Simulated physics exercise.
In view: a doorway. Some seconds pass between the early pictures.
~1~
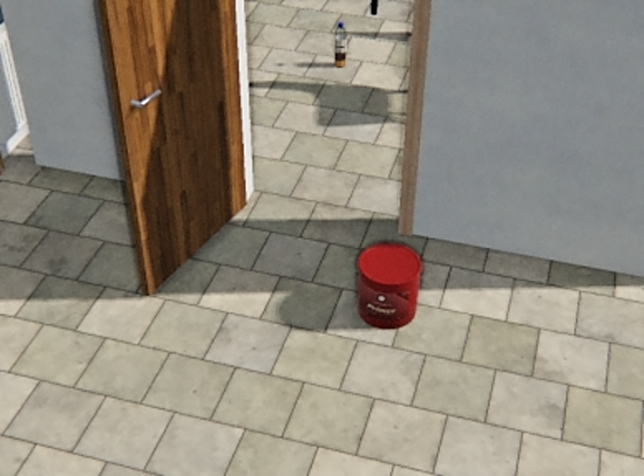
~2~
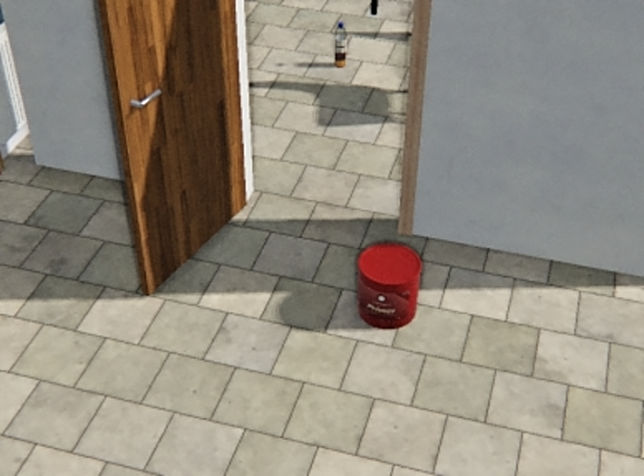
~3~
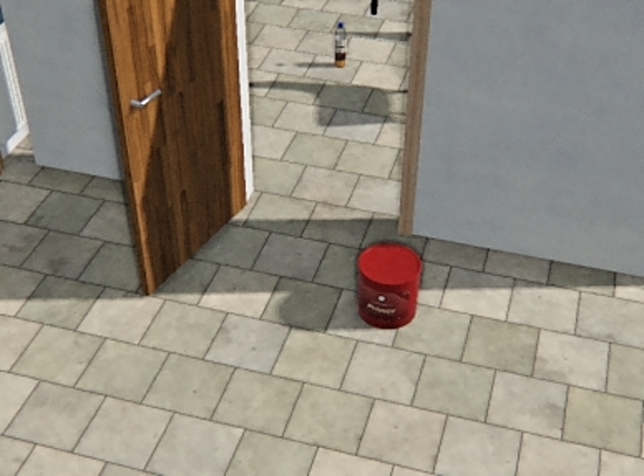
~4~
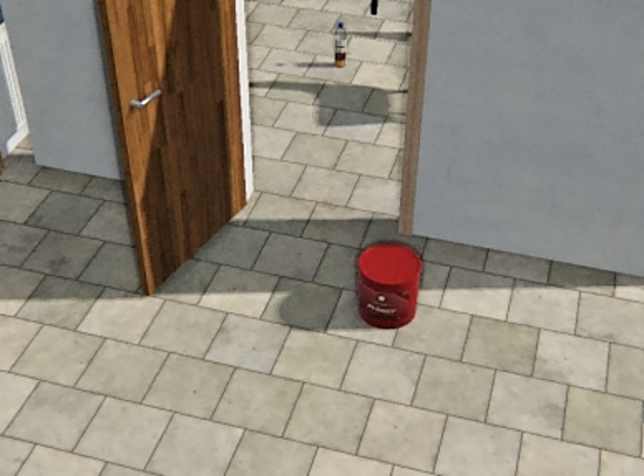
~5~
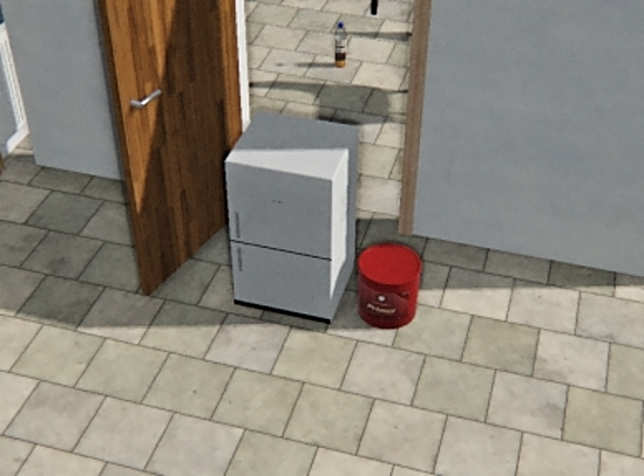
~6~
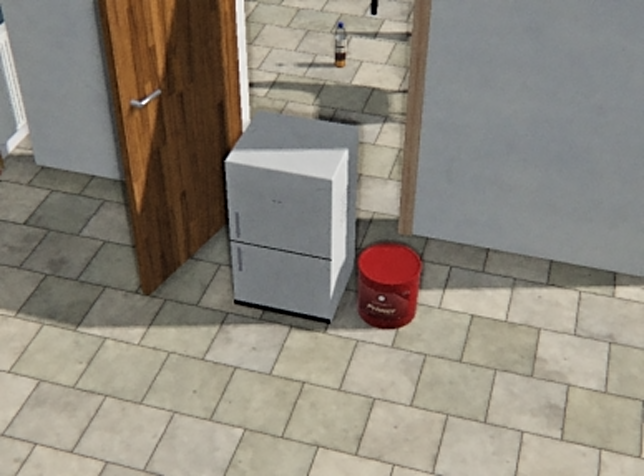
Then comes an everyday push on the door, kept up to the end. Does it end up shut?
Outcome: The door jams.
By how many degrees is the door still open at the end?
Some 75° open.
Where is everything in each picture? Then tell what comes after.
Door wide open and still; red pail (388, 287), in the first picture.
Door wide open and still; red pail (388, 287), in the second picture.
Door wide open and still; red pail (388, 287), in the third picture.
Door wide open and still; red pail (388, 287), in the fourth picture.
Door wide open and still; red pail (388, 287), in the fifth picture.
Door wide open and still; white appliance (295, 218); red pail (388, 287), in the sixth picture.
Then, 0.40 s later than the last frame, open by 97°.
Then, 0.60 s later than the last frame, open by 87°.
Then, 0.80 s later than the last frame, open by 75°.
When it is over, open by 74°; both as before. End places, in pixels of the last picture, white appliance near (297, 218).
